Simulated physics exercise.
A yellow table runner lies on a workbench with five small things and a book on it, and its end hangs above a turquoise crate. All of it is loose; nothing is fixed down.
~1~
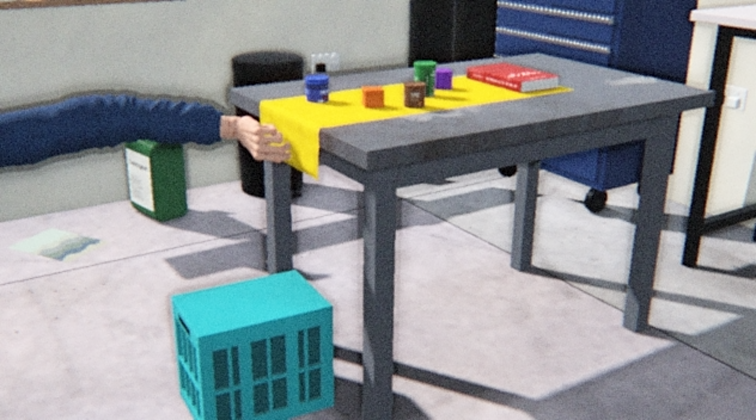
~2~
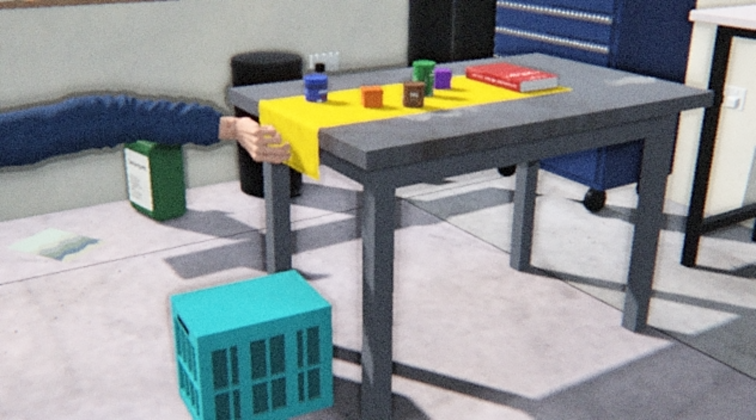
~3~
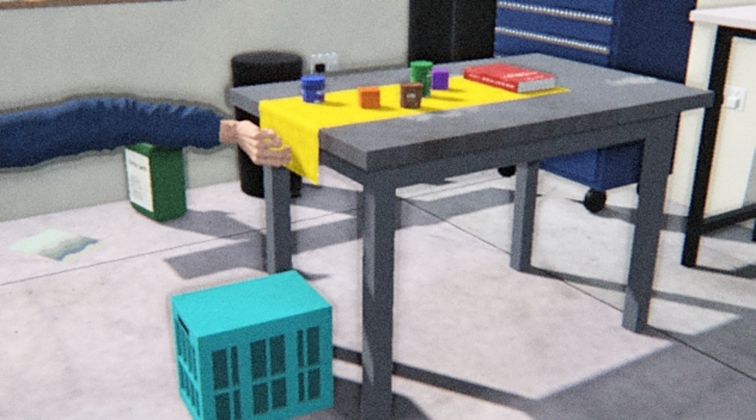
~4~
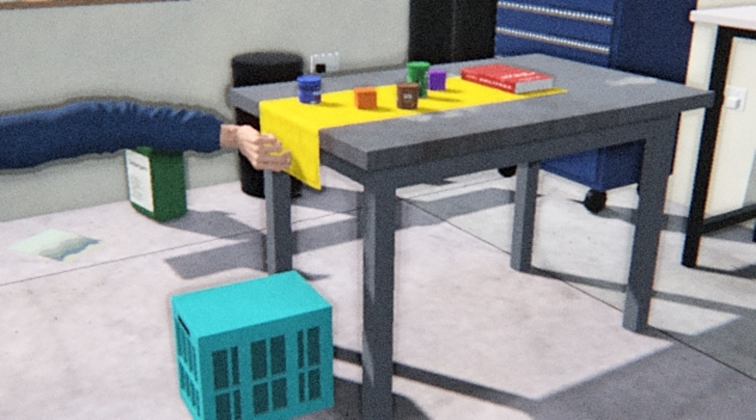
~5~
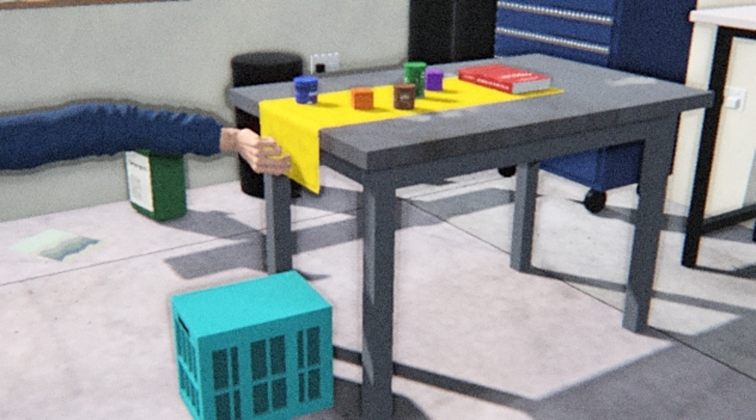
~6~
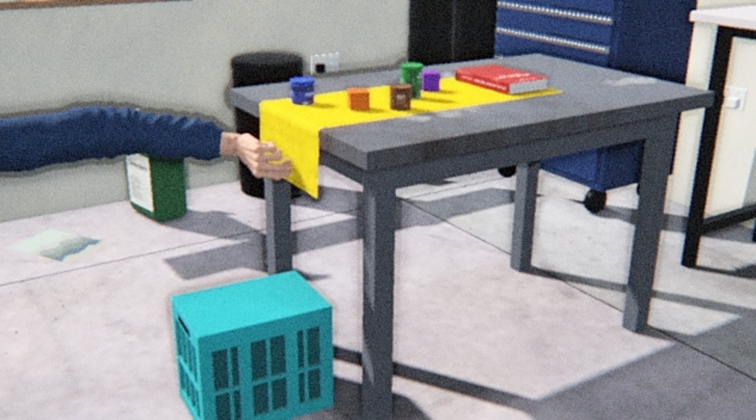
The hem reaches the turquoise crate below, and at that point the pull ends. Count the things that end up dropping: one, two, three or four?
I expect three of them not to stay on top.
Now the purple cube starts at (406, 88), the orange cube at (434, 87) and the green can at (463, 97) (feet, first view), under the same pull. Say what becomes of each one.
So the purple cube stays aboard, the orange cube stays aboard, and the green can stays aboard.
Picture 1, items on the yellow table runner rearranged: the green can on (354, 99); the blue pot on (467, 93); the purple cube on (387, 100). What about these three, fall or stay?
Here's how it goes: The green can leaves the top, the blue pot remains in place and the purple cube leaves the top.
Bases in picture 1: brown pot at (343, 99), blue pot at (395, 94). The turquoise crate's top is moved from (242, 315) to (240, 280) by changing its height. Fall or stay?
Brown pot: Lost; blue pot: Safe.
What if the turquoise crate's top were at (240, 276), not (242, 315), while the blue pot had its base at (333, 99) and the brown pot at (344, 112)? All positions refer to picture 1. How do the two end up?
The blue pot? Lost. The brown pot? Lost.
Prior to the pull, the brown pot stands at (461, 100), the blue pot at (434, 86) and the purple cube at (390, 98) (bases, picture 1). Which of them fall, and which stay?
Brown pot - stays aboard. Blue pot - stays aboard. Purple cube - leaves the top.
Soon after, hem near (288, 235); blue pot gone.
Then, hem on the crate; blue pot, orange cube and brown pot gone.
At rest, hem on the crate; blue pot, orange cube and brown pot gone. The answer is three.
